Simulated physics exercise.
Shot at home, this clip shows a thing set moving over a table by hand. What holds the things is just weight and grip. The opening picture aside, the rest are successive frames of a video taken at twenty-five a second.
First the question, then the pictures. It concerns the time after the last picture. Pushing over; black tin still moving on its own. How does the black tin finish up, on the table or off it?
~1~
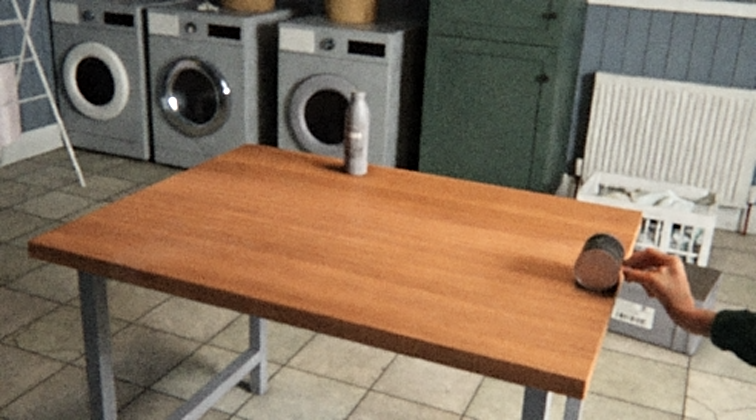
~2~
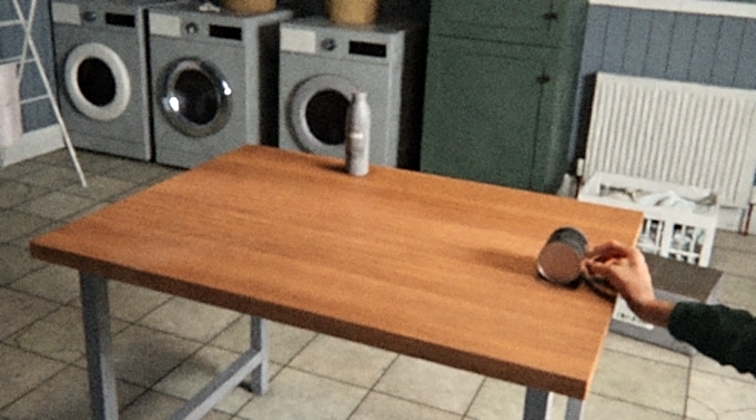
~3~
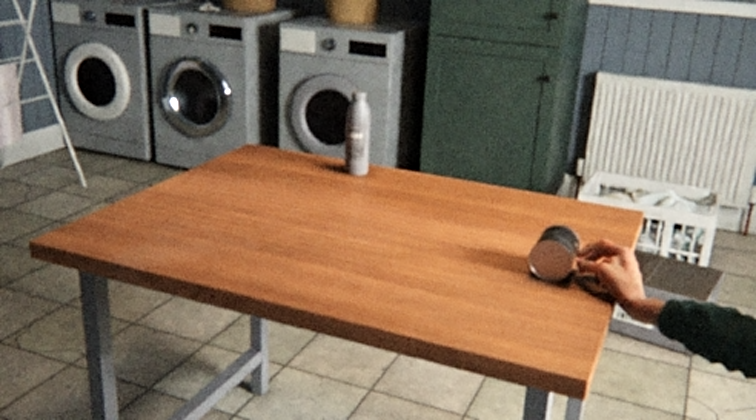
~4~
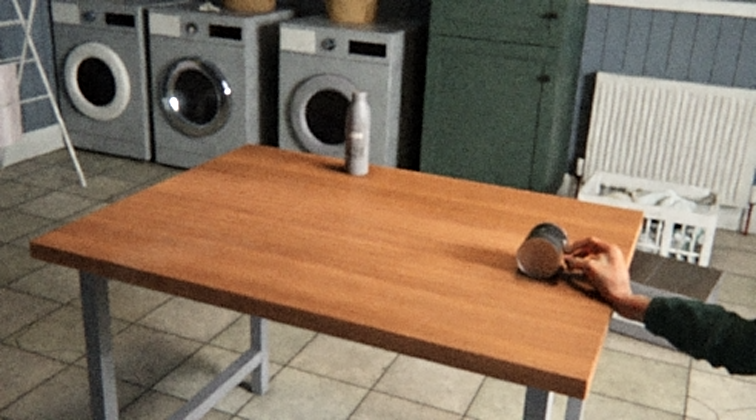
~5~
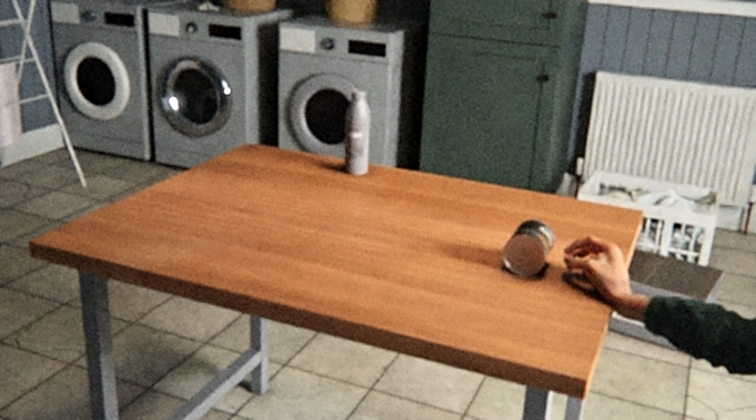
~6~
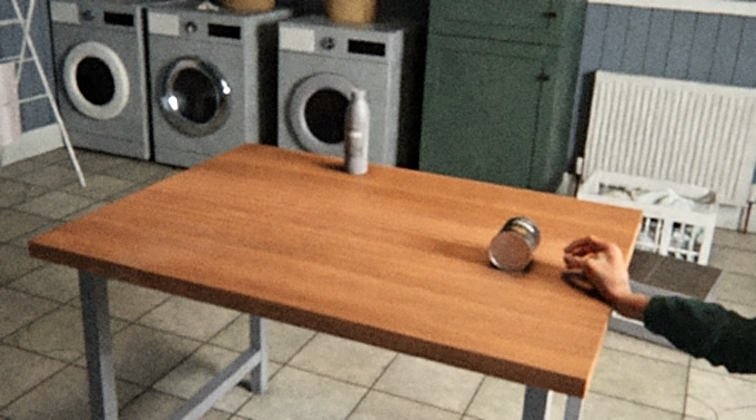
It finishes off the table.
Then, 0.50 s after the last picture, black tin rolled well along near (369, 215).
Then, 1.20 s after the last picture, black tin rolled well along near (214, 185).
Then, 1.90 s after the last picture, black tin now off the table.
By the end, off the table, black tin.
